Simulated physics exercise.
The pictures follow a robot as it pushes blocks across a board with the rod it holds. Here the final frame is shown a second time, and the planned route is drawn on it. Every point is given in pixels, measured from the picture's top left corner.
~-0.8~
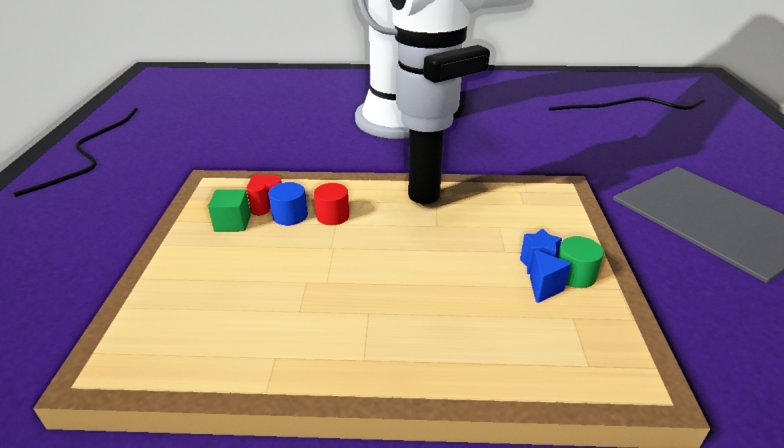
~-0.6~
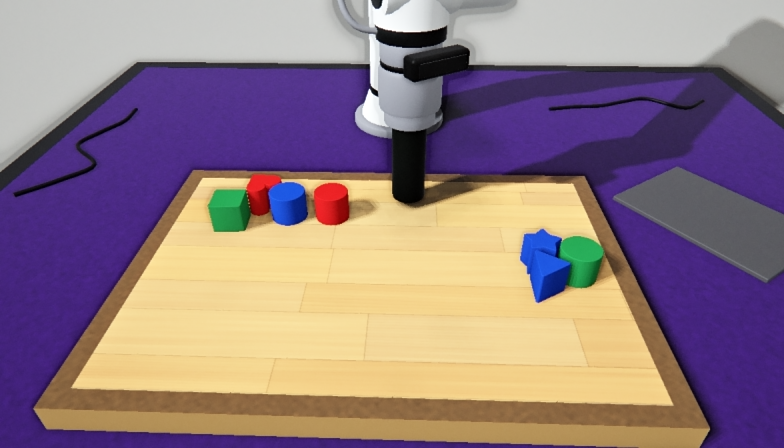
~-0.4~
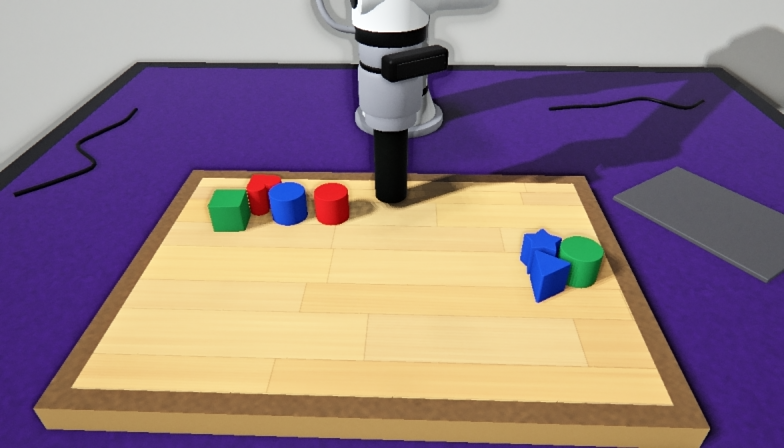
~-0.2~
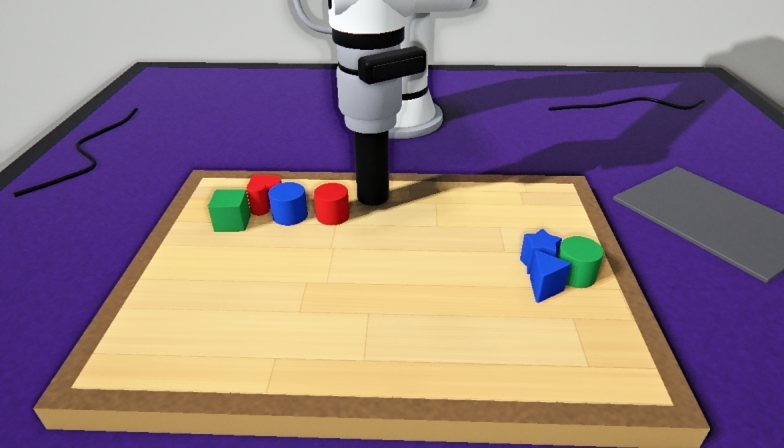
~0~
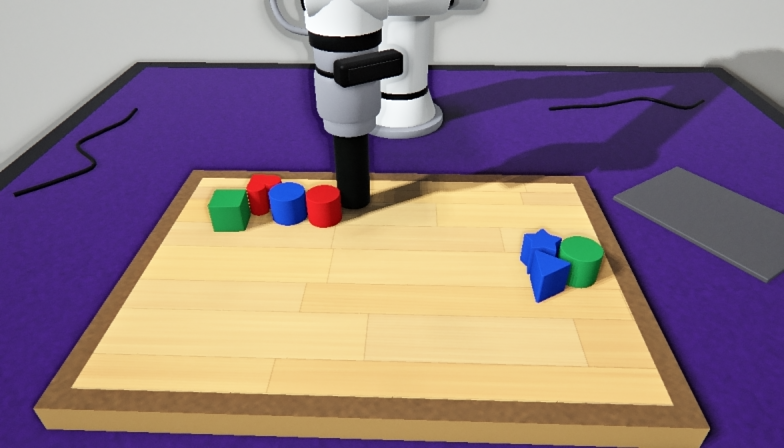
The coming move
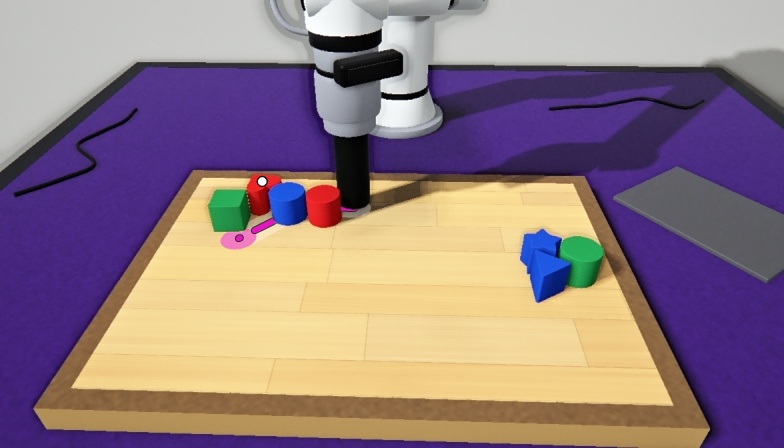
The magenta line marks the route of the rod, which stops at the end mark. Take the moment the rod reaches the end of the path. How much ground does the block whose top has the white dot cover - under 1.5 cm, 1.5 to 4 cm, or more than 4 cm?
Its final spot will lie within 1.5 cm of the current one.
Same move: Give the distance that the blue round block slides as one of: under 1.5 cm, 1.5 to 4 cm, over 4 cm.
Travel: Beyond 4 cm.
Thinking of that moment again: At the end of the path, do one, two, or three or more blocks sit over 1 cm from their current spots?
My answer is three or more.
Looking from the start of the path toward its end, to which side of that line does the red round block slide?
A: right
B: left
Option B.
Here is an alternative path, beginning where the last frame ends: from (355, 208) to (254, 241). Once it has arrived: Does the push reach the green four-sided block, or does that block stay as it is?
It gets pushed out of place.
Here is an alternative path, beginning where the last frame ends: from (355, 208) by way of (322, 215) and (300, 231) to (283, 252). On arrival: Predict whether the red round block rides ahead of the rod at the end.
My guess is it keeps its place ahead of the rod.
Drawn move, from (355, 208) by way of (314, 207) and (276, 220) to (239, 239); the dot is on the red heart.
The first path, step by step. One third of the way, rod (312, 200); blue round block (267, 198); red round block (301, 201).
Two thirds of the way, rod (274, 213); green four-sided block (215, 200), turned 35° clockwise; red heart (259, 181); blue round block (240, 210); red round block (295, 207).
At the end, rod (237, 231); green four-sided block (214, 200), turned 40° clockwise; red heart (259, 181); blue round block (202, 230); red round block (295, 207).
